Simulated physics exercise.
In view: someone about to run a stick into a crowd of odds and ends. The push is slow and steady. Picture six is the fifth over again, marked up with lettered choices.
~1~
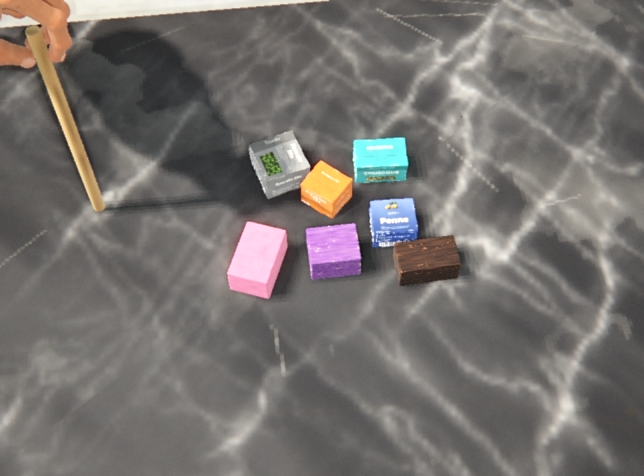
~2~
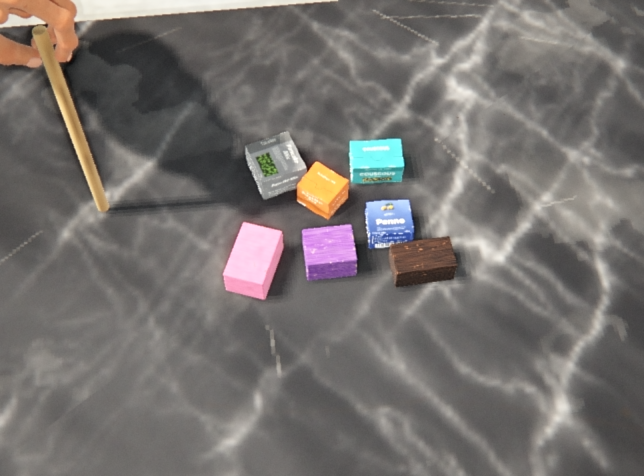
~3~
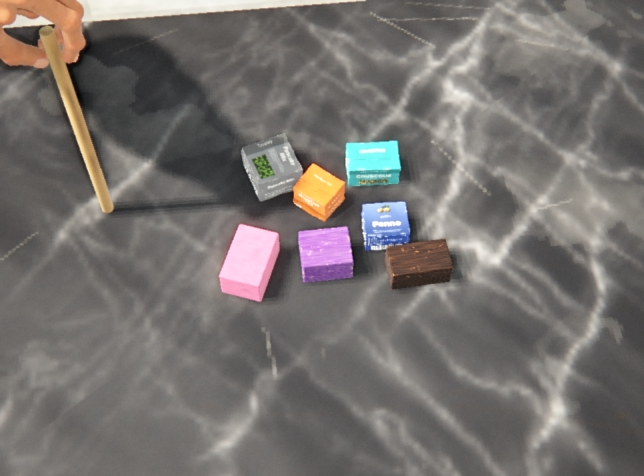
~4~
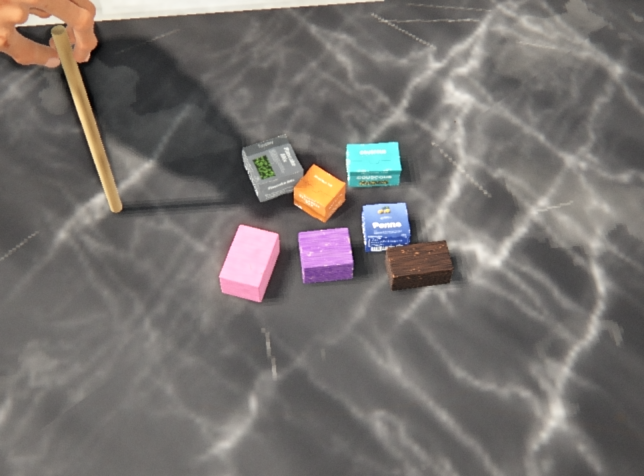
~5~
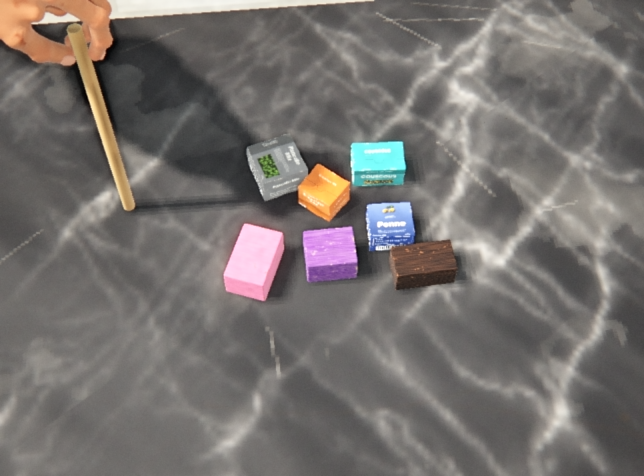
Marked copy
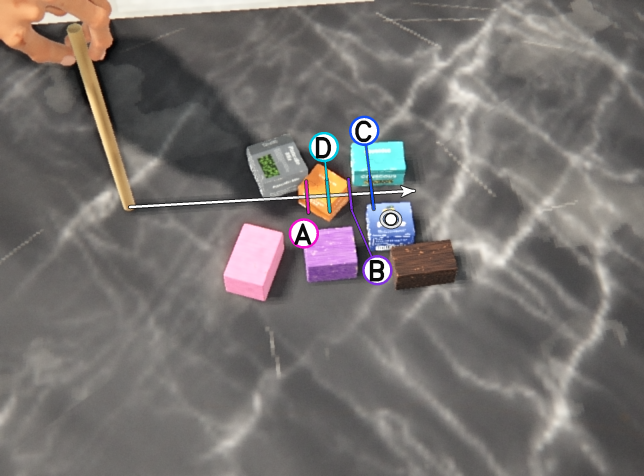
A hand moves a wooden stick slightly right, near a group of seven small blocks and boxes.
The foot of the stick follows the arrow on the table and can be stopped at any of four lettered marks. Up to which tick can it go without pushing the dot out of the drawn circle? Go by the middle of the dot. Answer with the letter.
Stop at D.
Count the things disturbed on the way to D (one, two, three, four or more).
Two.
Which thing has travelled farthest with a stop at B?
The orange packet has gone farthest.
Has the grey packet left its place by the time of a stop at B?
By then, yes.
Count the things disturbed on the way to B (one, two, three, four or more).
It has moved three.
On the marked copy, A at (307, 197); B at (350, 195); C at (372, 193); D at (328, 196); the arrow from (130, 207) to (415, 191); the white dot at (390, 219).
With D. Early on, foot of the stick (202, 204).
Further on, foot of the stick (273, 200); grey packet (284, 164).
At the end, foot of the stick (328, 197); orange packet (353, 197); grey packet (297, 161); the dot is still in its ring.
As for the rest, A keeps the dot in but is short; B shifts the dotted thing to (402, 234); C shifts the dotted thing to (405, 238).
